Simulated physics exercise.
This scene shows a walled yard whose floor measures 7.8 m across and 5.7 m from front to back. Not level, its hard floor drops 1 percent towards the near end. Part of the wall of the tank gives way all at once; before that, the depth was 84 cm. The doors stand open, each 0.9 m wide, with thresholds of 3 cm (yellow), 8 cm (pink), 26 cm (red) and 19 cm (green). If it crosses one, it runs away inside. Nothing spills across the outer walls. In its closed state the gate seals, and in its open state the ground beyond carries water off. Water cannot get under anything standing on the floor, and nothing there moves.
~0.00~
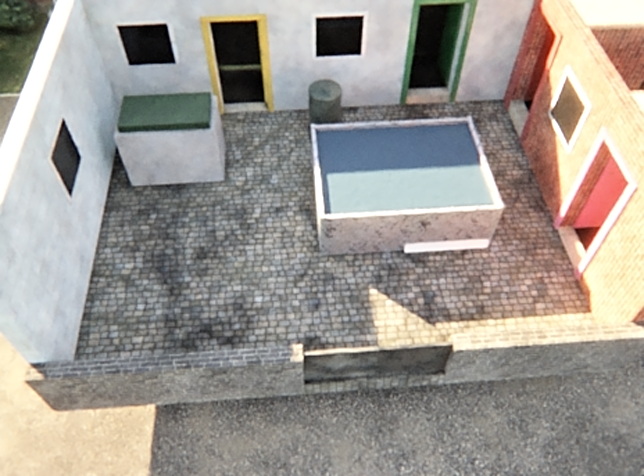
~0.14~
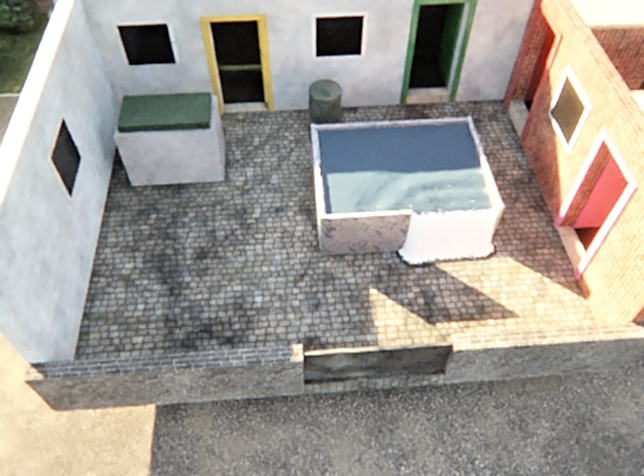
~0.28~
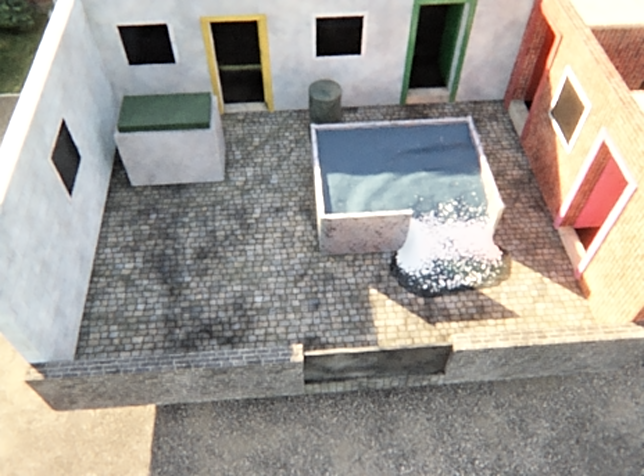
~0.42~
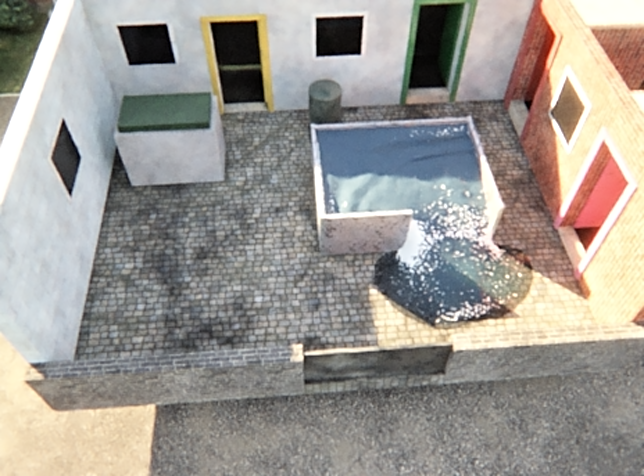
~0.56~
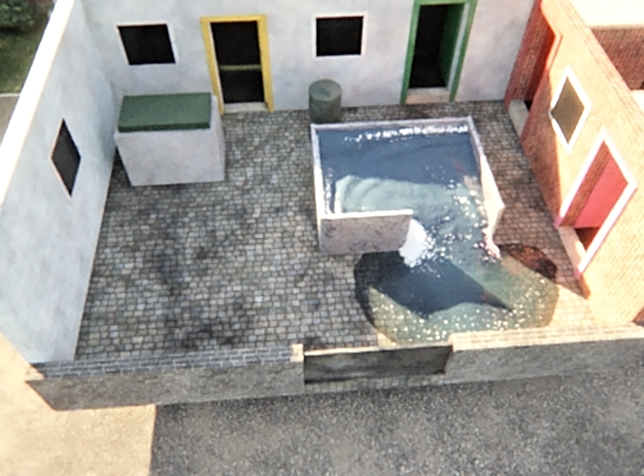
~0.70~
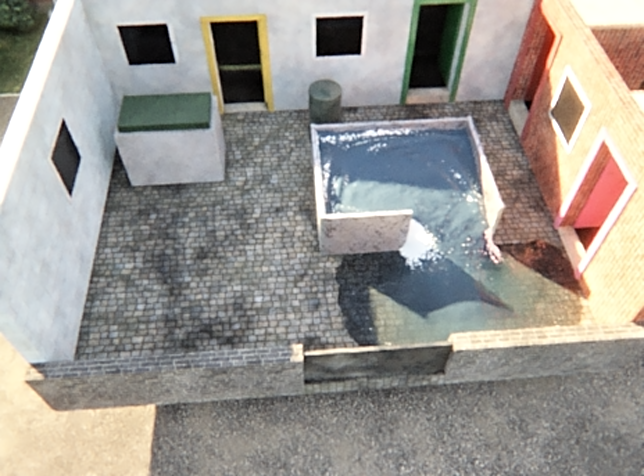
A raised rectangular tank of blue water stands right of centre in a cobbled yard walled in white and red brick, seen from high above its low front wall. A green-topped white block sits at left, a grey-green barrel behind the tank, and yellow, green and red doorways open around. Part of the tank's front gives way, and foaming water pours out, spreading forward and sideways across the cobbles.
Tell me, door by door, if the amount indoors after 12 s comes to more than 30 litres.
Outcome: The yellow door overshoots the limit. The pink door overshoots the limit. The red door undershoots the limit. The green door undershoots the limit.
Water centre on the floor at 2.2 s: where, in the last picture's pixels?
Around (425, 251).
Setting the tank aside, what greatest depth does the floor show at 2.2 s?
Max around 60 cm.
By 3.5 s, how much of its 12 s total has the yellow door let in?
Some 0 per cent by then.
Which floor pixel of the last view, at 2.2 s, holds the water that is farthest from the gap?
That lands around (108, 383) in the last picture.
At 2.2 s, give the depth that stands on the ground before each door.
In cm: Yellow 0, pink 19, red 0, green 0.
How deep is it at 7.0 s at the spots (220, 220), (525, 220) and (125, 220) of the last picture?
Depths: About 10, 8 and 16 centimetres.
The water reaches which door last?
The yellow door.
After 1.4 s water covers 20 % of the floor and is deepest (78 cm) near (595, 348); yellow door not reached, pink door 5 cm at the sill, 0 L in, red door not reached, green door not reached.
After 2.2 s water covers 35 % of the floor and is deepest (60 cm) near (595, 348); yellow door not reached, pink door 19 cm at the sill, 8 L in, red door not reached, green door not reached.
After 3.5 s water covers 65 % of the floor and is deepest (38 cm) near (470, 103); yellow door not reached, pink door 19 cm at the sill, 62 L in, red door 5 cm at the sill, 0 L in, green door 20 cm at the sill, 0 L in.
After 7.0 s water covers 95 % of the floor and is deepest (21 cm) near (486, 356); yellow door 5 cm at the sill, 0 L in, pink door 14 cm at the sill, 183 L in, red door 16 cm at the sill, 1 L in, green door 13 cm at the sill, 8 L in.
After 12.0 s water covers 100 % of the floor and is deepest (20 cm) near (310, 324); yellow door 12 cm at the sill, 182 L in, pink door 8 cm at the sill, 215 L in, red door 10 cm at the sill, 1 L in, green door 9 cm at the sill, 8 L in.
